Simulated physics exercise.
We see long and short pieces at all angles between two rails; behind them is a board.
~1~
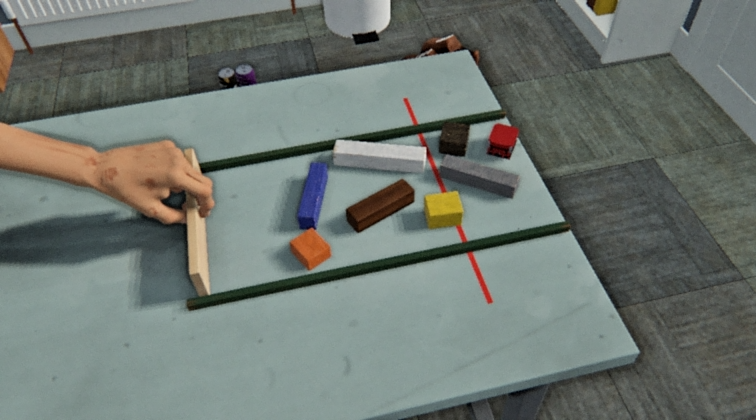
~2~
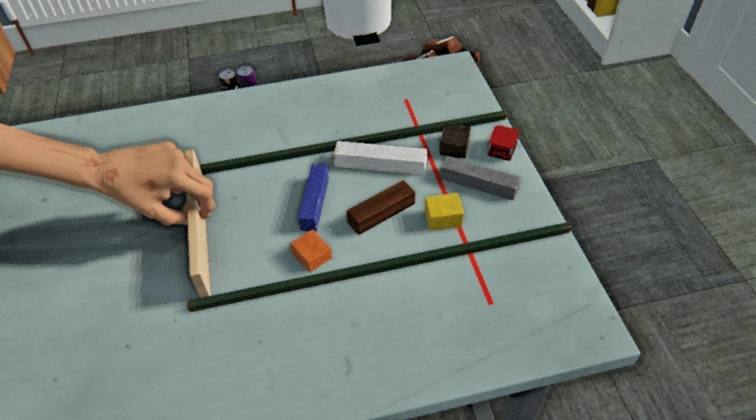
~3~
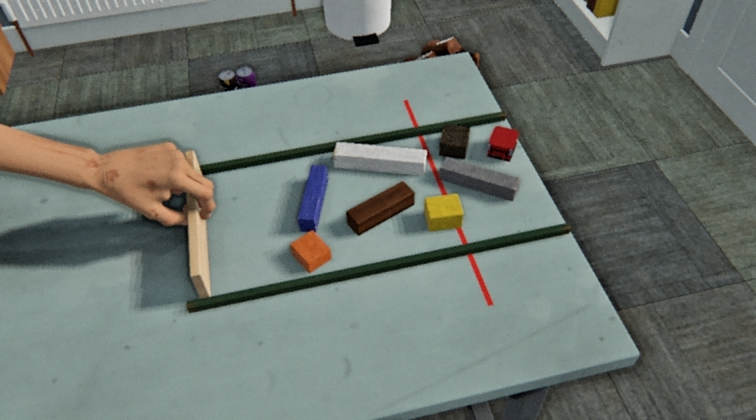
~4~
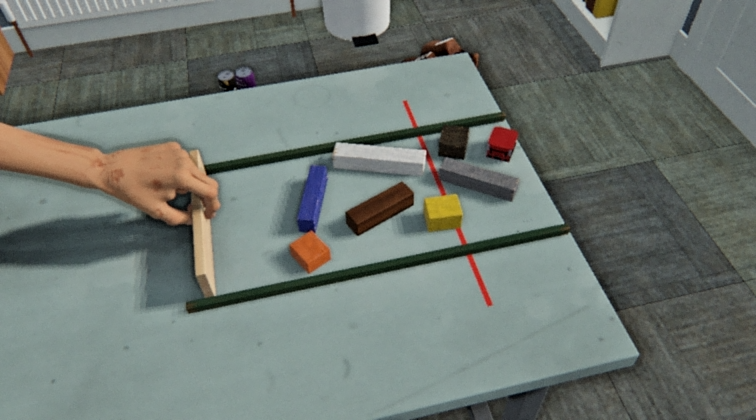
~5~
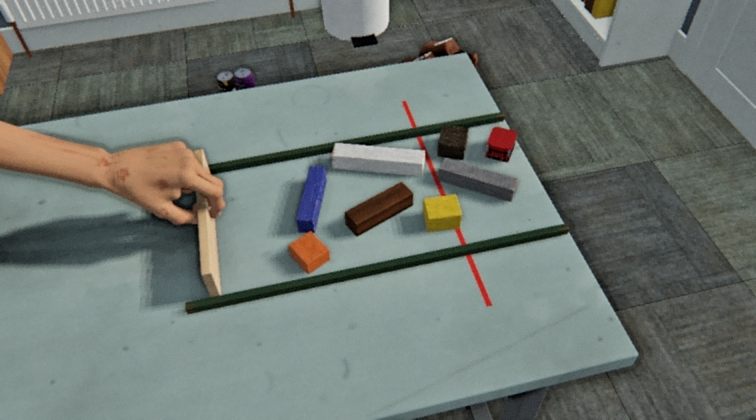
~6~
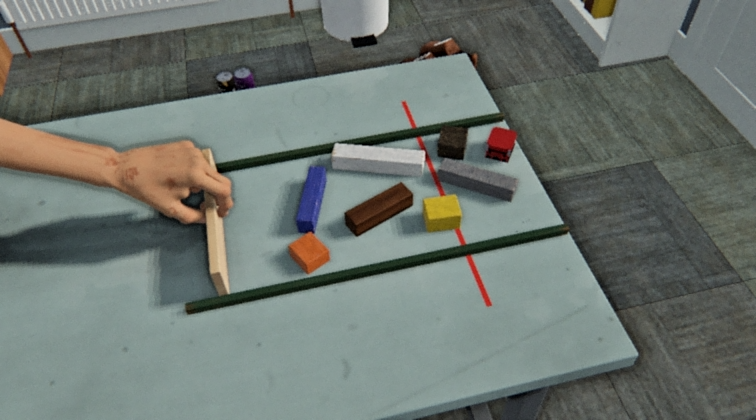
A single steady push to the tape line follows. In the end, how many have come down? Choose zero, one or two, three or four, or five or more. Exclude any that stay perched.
By the end, zero have come down.
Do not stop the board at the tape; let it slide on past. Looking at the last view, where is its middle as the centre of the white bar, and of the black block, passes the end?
Approx. (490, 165) / approx. (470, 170) for the other.
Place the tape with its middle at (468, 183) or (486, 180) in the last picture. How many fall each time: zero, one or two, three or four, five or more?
First place: Just one or two; second place: Three to four.
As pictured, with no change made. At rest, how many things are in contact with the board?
3 end up touching it.
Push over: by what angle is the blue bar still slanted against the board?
I'd say it's about 0° out of line.
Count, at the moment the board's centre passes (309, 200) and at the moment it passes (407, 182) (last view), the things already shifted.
The number moved is 2 and then 7.
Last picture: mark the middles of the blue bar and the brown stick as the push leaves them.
I'd say approximately (444, 173) and then (490, 181).
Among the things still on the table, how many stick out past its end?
Counting them gives 2.
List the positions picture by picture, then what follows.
In the first frame, red case (503, 142); grey bar (479, 177); black block (454, 139); board (196, 219); tape (442, 186).
In the second frame, grey bar (480, 178); blue bar (314, 197).
In the third frame, black block (455, 141); white bar (380, 159).
In the fourth frame, red case (502, 145); yellow block (443, 213).
In the fifth frame, grey bar (478, 179); board (206, 220).
In the sixth frame, red case (501, 145); grey bar (477, 180); black block (453, 142); board (215, 219); tape (440, 189).
Early on, none off yet; red case at rest near (501, 145); grey bar at rest near (477, 180); black block at rest near (453, 142).
A while later, none off yet; red case at rest near (501, 145); grey bar travelled a little near (519, 183); black block travelled a little near (462, 136).
Finally, the number that fall off is zero.
